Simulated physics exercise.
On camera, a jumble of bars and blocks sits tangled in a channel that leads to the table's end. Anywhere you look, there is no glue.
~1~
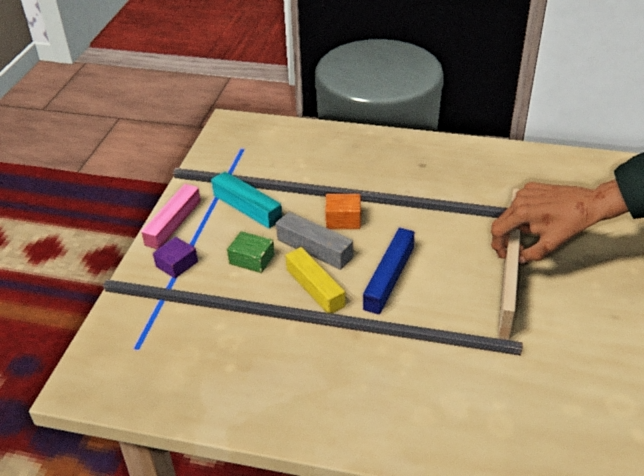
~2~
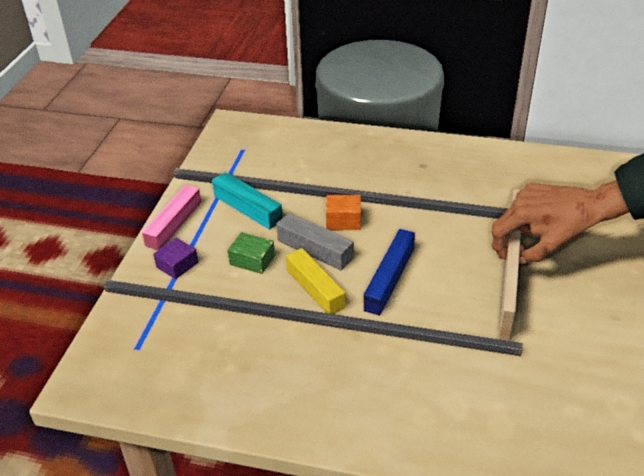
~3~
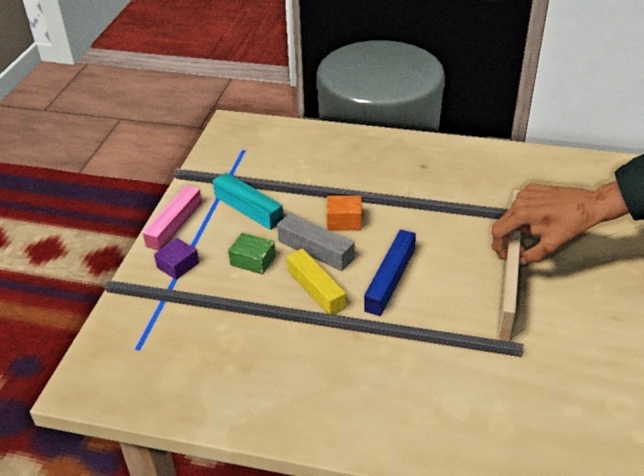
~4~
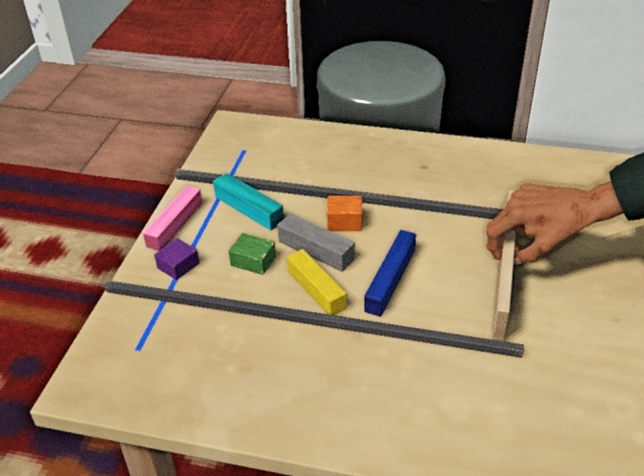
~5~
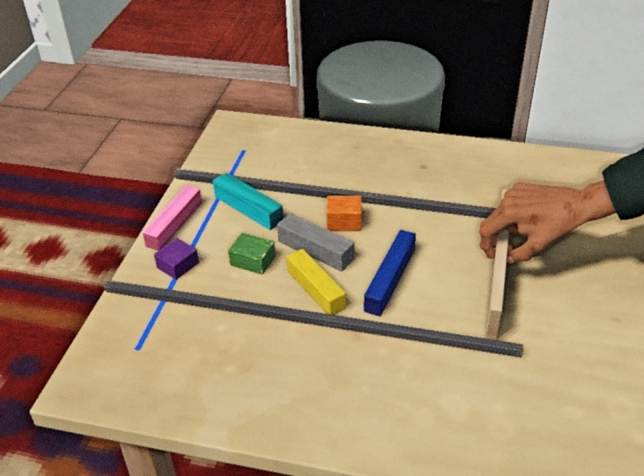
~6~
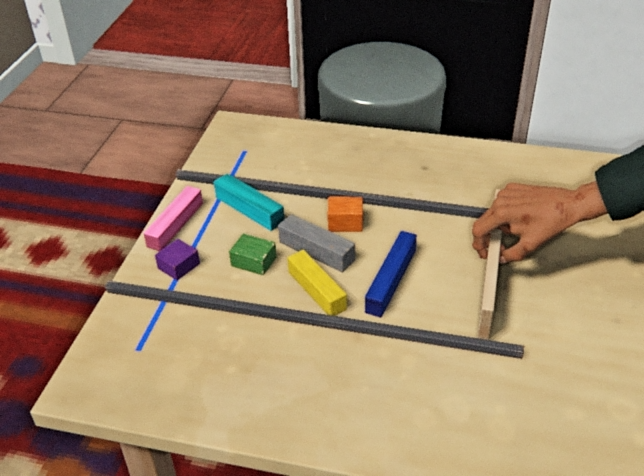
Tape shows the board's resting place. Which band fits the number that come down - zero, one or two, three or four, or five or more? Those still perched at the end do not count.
The band that fits is three or four.
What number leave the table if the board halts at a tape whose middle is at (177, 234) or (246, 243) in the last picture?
6, then 0.
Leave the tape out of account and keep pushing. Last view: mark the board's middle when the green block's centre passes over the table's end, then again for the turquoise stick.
Middle: Roughly (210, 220); roughly (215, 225).
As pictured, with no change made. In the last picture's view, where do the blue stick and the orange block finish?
The blue stick finishes at (182, 243); the orange block finishes at (200, 193).
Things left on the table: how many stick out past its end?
Tally: 1.
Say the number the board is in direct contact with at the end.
It adds up to 2.
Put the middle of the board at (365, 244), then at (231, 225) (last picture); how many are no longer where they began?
Counts: 3, 8.
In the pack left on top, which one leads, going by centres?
The grey bar.
A little later, none off yet; pink stick at rest near (174, 218); purple block at rest near (178, 259); turquoise stick at rest near (249, 202).
Next, none off yet; pink stick at rest near (174, 218); purple block shifted a little near (163, 261); turquoise stick shifted about its own width near (198, 185).
When it is over, the number that fall off is three or four; down, green block, turquoise stick, purple block and pink stick.
